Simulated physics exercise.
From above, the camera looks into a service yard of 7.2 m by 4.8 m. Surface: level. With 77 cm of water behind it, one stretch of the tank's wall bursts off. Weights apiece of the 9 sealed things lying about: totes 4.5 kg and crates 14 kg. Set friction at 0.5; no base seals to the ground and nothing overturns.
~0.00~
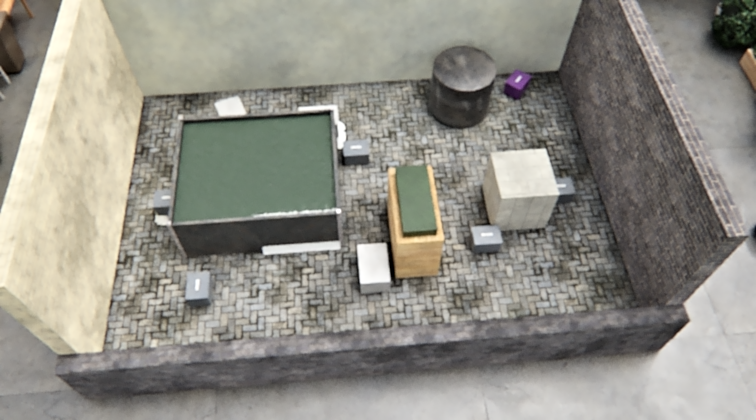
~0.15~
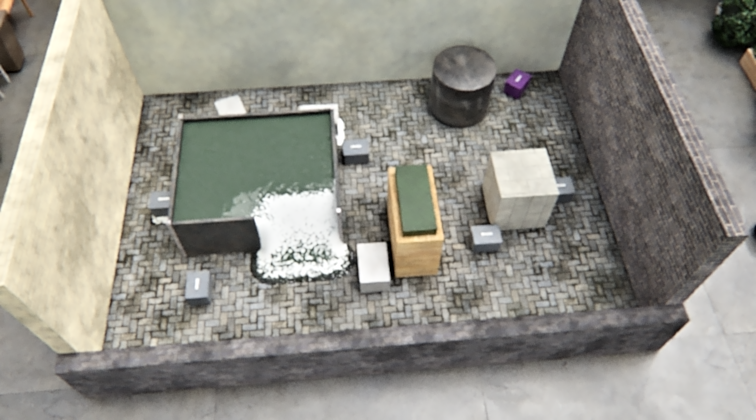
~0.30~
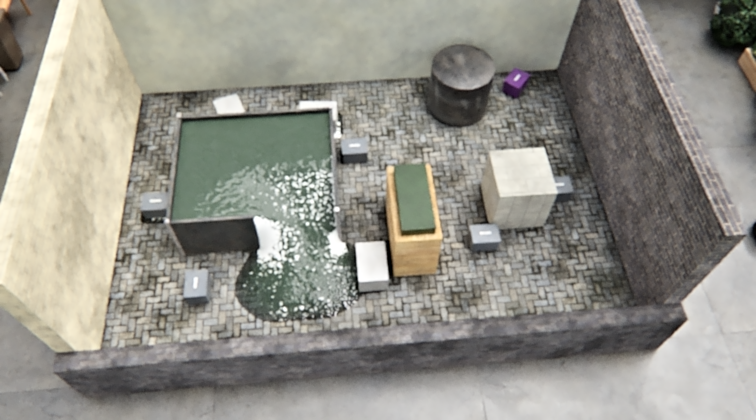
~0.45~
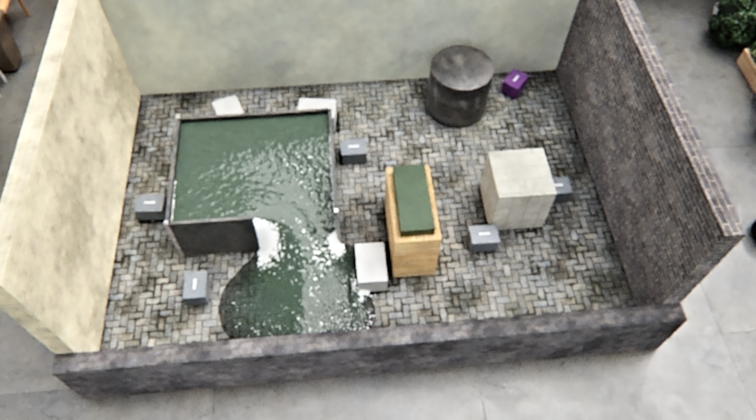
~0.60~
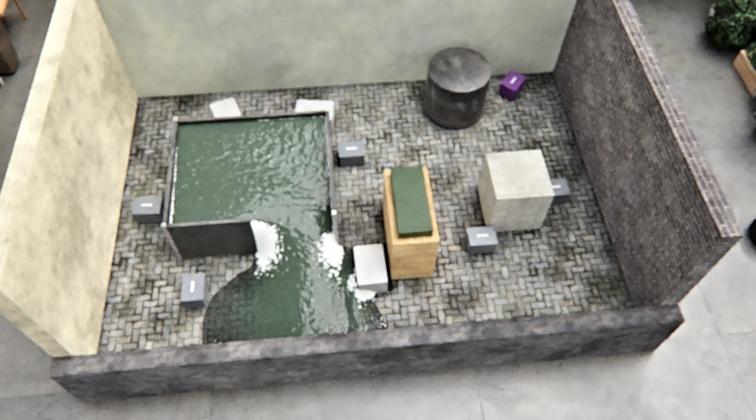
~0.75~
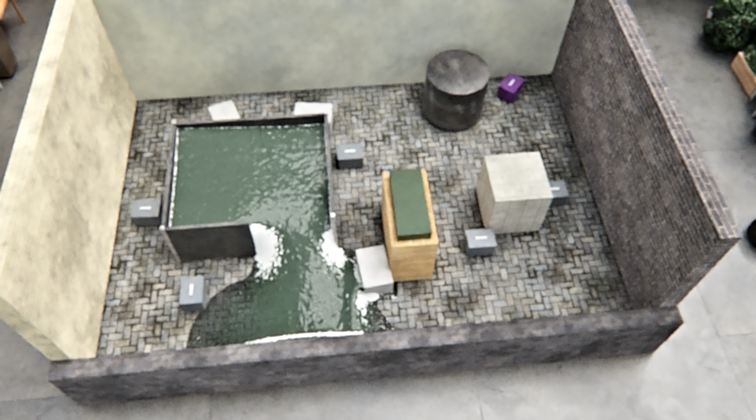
We see a walled yard from above as part of a dark tank's front wall gives way and green water pours out, spreading across the paving to the front wall, while a few nearby boxes shift slightly.
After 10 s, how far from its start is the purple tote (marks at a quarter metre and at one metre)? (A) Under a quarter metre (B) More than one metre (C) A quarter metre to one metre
C, A quarter metre to one metre.
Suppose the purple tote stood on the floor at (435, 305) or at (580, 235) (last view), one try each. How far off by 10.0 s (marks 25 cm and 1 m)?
I'd say it lands far off on the first try and it lands far off on the second.
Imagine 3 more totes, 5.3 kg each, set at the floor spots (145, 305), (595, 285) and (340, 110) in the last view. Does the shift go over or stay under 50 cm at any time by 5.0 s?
Order as asked - farther, farther, not as far.
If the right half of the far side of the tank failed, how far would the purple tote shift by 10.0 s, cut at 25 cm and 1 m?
Then the purple tote gets carried off.
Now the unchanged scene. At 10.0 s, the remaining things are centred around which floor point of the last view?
Around (390, 194).
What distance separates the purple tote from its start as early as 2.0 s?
About 0 cm out of place.
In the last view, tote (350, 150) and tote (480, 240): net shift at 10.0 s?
In turn: 30 cm, 60 cm.
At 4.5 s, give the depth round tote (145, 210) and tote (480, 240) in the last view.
Depths: Near 11 cm, then near 2 cm.
After 2.0 s the purple tote is near (512, 83), 0.0 m from its start, aground; 0 afloat.
After 4.5 s the purple tote is near (478, 72), 0.6 m from its start, afloat; 3 afloat.
After 7.0 s the purple tote is near (478, 70), 0.6 m from its start, afloat; 5 afloat.
After 10.0 s the purple tote is near (477, 70), 0.6 m from its start, afloat; 9 afloat.
